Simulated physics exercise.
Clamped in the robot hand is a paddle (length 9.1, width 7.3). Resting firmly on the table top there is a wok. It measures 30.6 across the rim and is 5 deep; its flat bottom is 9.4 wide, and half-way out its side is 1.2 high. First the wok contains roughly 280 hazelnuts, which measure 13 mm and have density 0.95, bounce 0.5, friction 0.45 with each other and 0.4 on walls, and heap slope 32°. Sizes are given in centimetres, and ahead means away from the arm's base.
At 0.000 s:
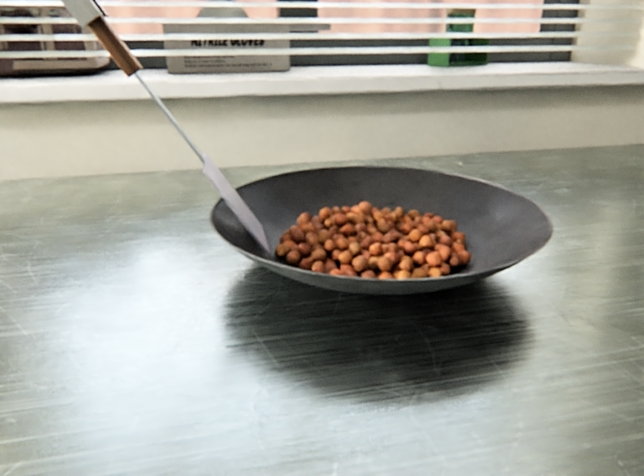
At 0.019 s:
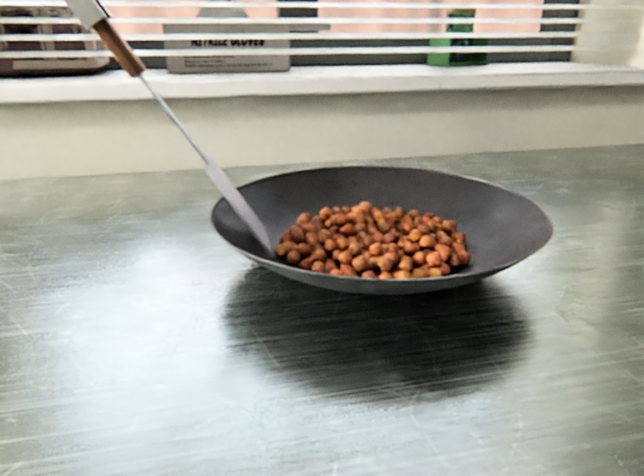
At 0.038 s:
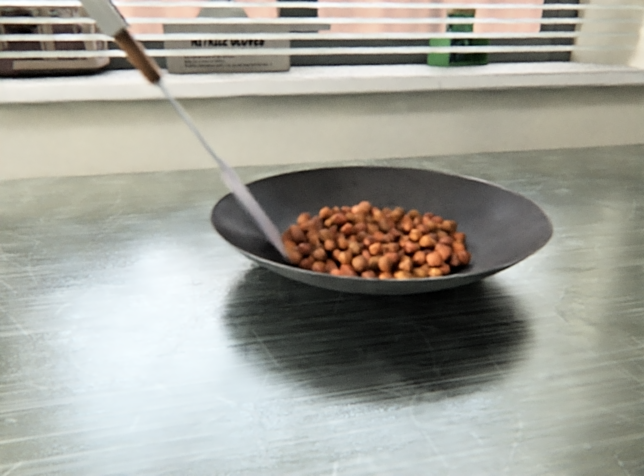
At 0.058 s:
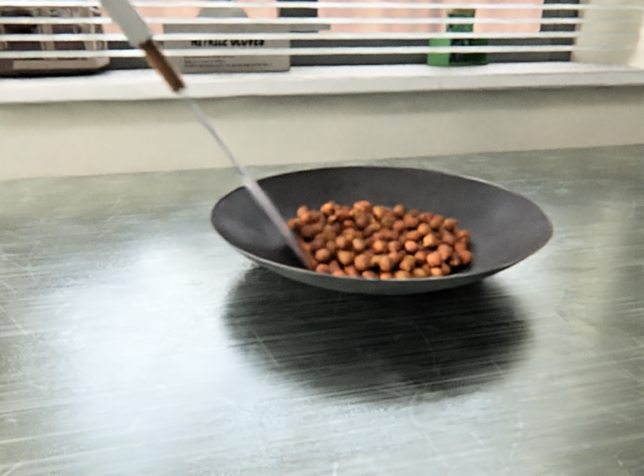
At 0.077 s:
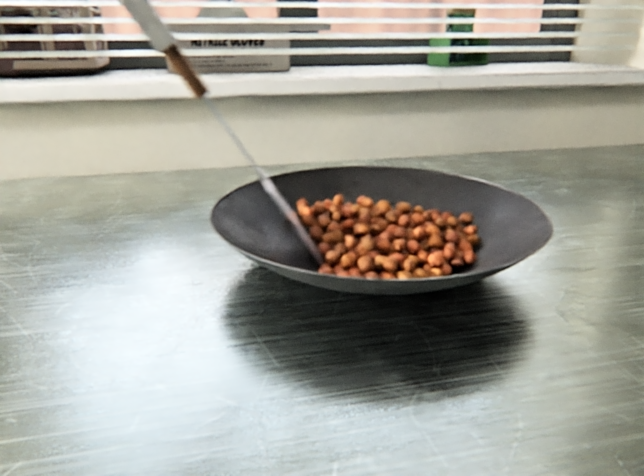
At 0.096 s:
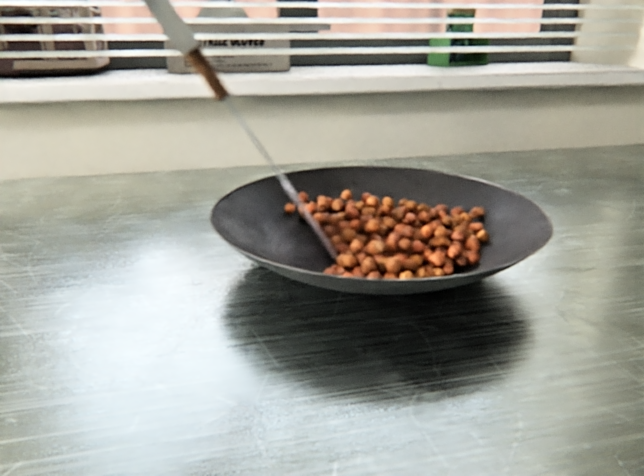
A heap of brown hazelnuts in a dark, shallow wok was pushed to the right by a thin paddle, which first barely moved, then slid in from the left side, nudging the nuts along.
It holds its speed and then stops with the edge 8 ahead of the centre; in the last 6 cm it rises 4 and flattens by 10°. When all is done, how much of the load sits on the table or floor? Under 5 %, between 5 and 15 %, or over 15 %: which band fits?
The band that fits is between 5 and 15 %.
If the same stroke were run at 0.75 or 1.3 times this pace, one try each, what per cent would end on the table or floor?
5 and 20 %.
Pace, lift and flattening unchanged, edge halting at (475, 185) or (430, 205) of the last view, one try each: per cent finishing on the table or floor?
I'd say some 20 per cent, then some 5 per cent.
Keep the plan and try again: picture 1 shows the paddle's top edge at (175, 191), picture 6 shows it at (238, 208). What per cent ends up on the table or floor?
My guess would be close to 5 per cent.
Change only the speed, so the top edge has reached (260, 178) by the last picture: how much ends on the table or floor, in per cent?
My guess is around 0 percent.
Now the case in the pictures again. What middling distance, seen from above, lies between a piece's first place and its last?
Somewhere about 5 centimetres, I'd say.
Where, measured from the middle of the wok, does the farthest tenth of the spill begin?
It comes to about 45 cm.
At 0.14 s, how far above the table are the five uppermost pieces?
I'd say close to 4 cm on average.
After 0.14 s, sloping 58°, highest piece 5 above the table; 277 in the wok.
After 0.19 s, sloping 54°, highest piece 5 above the table; 277 in the wok.
After 0.41 s, sloping 48°, highest piece 7 above the table; 251 in the wok, 22 on the table or floor, 4 on the blade or in flight.
After 1.46 s, sloping 48°, highest piece 5 above the table; 251 in the wok, 26 on the table or floor.
At rest, 251 in the wok, 26 on the table or floor. That is 9 % on the table or floor.
